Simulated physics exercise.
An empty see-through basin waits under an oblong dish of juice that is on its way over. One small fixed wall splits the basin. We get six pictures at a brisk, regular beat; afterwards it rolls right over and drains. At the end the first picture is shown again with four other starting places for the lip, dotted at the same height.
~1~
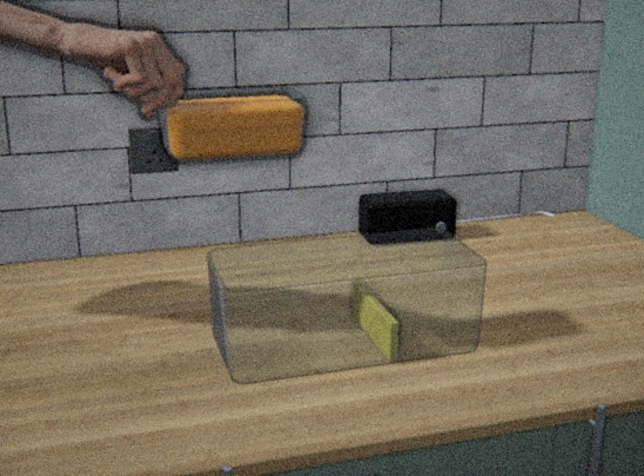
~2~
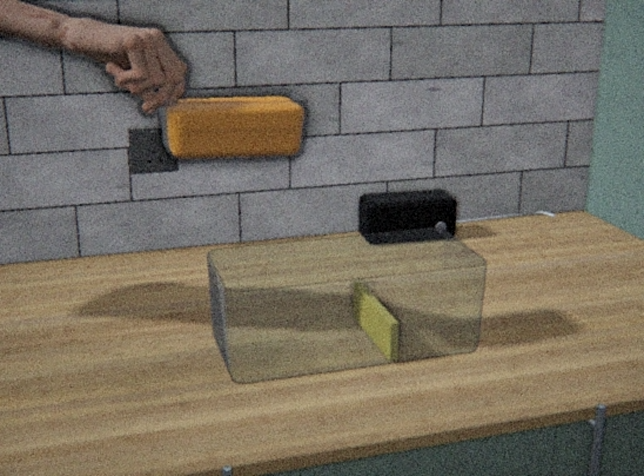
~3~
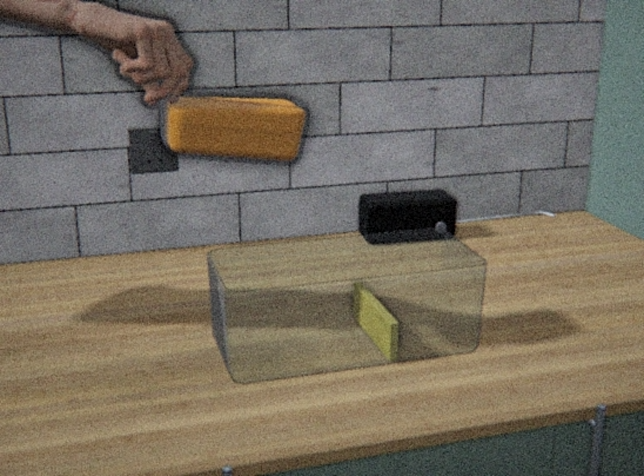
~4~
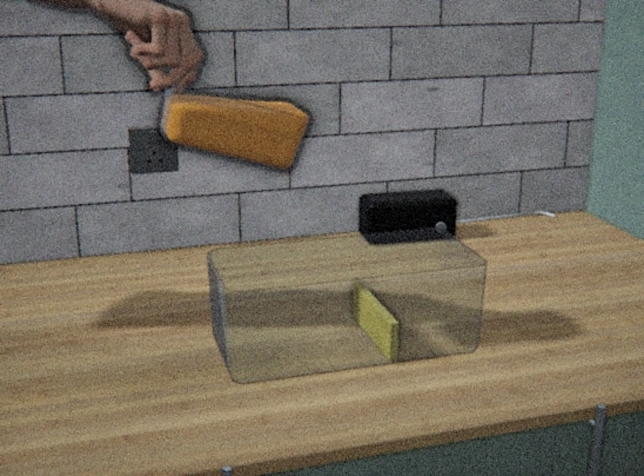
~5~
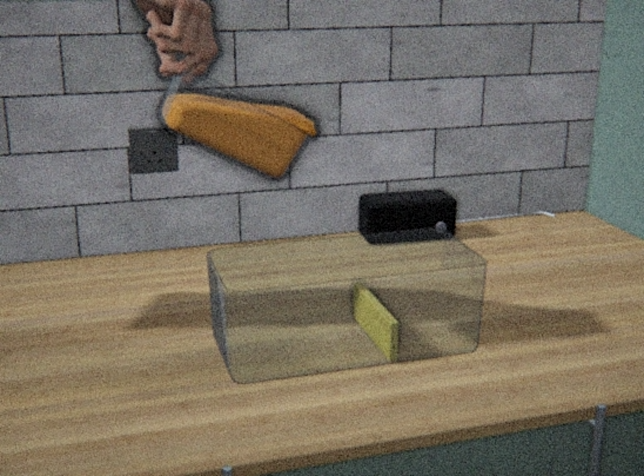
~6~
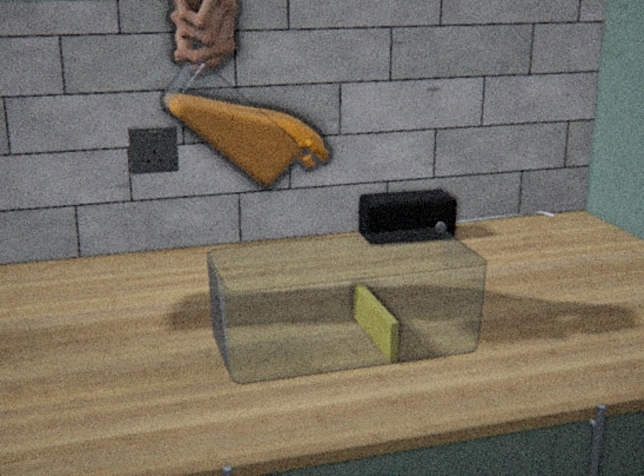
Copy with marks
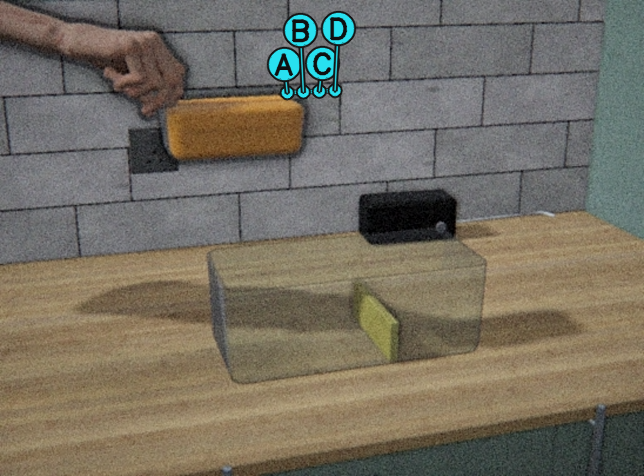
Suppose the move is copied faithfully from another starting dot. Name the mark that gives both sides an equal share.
Go for C.
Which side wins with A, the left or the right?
More ends on the left.
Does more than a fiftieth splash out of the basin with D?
Yes.
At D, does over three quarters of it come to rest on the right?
No.
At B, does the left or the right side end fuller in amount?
More ends on the left.
In cyan, A at (287, 92); B at (303, 92); C at (319, 91); D at (335, 90).
If A is chosen, about 86 % ends left of the wall and 5 % right of it; 8 % is lost outside.
If B is chosen, about 75 % ends left of the wall and 17 % right of it; 8 % is lost outside.
If C is chosen, about 49 % ends left of the wall and 44 % right of it; 7 % is lost outside.
If D is chosen, about 35 % ends left of the wall and 58 % right of it; 7 % is lost outside.
